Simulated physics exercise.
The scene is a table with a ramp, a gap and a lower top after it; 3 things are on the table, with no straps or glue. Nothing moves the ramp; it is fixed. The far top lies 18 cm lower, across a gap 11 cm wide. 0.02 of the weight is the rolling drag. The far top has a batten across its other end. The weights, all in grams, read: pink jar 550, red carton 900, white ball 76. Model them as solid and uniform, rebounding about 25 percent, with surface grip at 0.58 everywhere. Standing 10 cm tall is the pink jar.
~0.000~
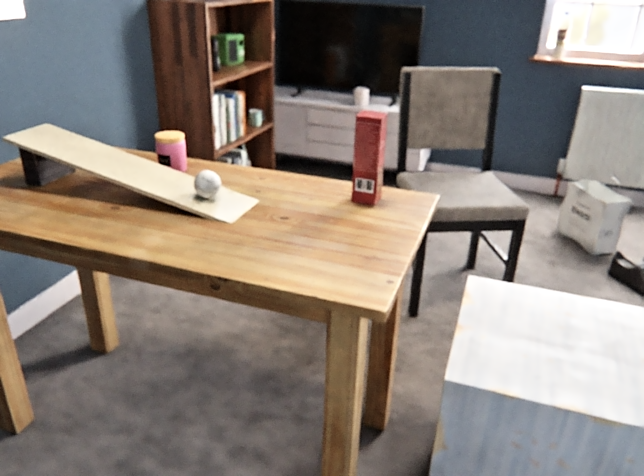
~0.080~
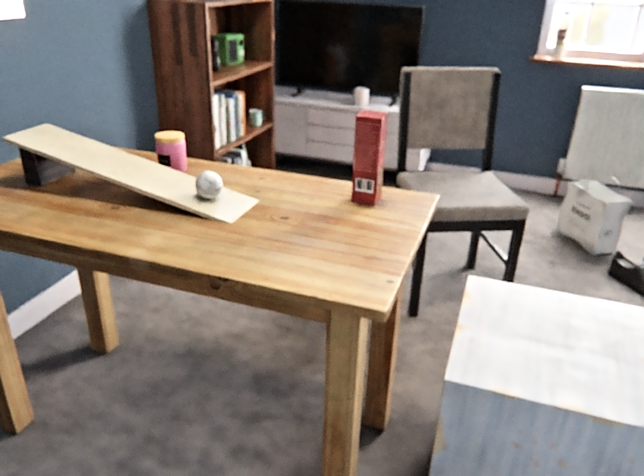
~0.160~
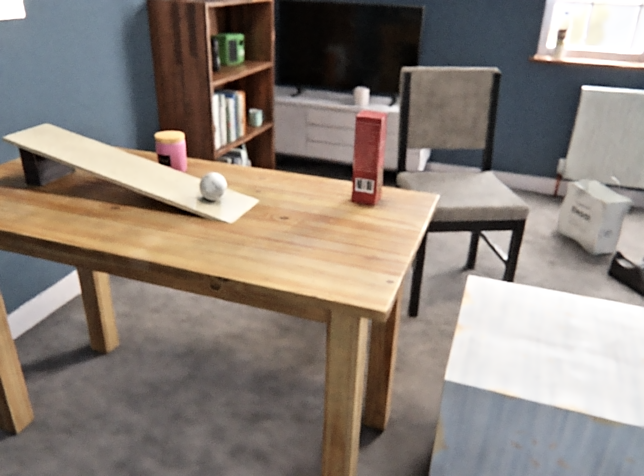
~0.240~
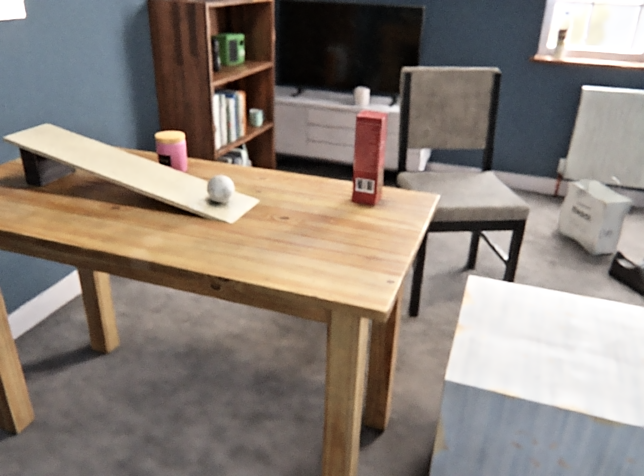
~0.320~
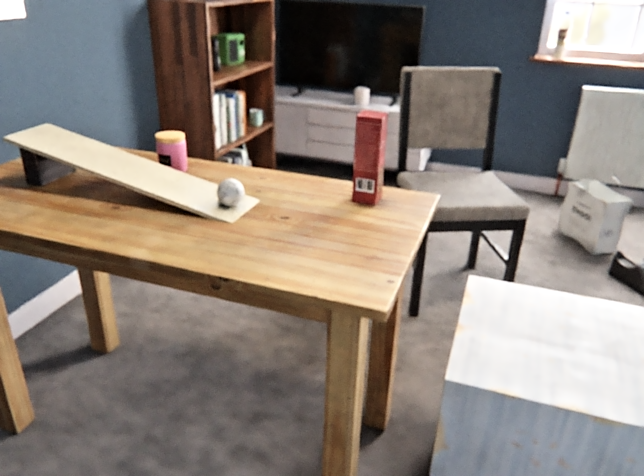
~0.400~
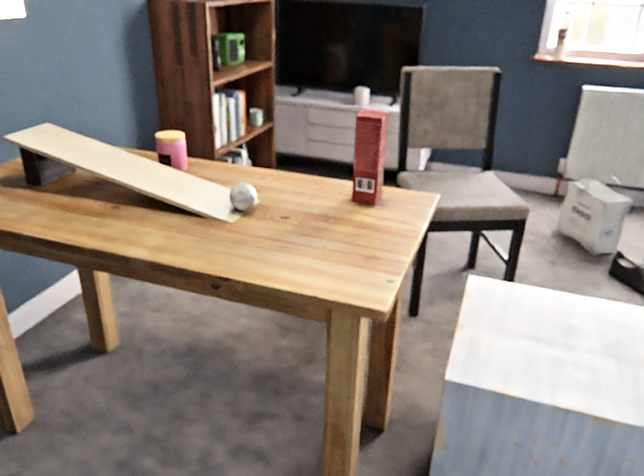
On a wooden table, a white ball rolls slowly rightward down a ramp's lower end.
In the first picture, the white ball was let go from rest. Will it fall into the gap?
The jump is not enough.
By 1.10 s, 11 cm to the edge; white ball near (372, 219).
By 1.70 s, down in the gap; white ball near (412, 334).
When it is over (2.1 s), down in the gap; the bystanders within 8 cm of the start.
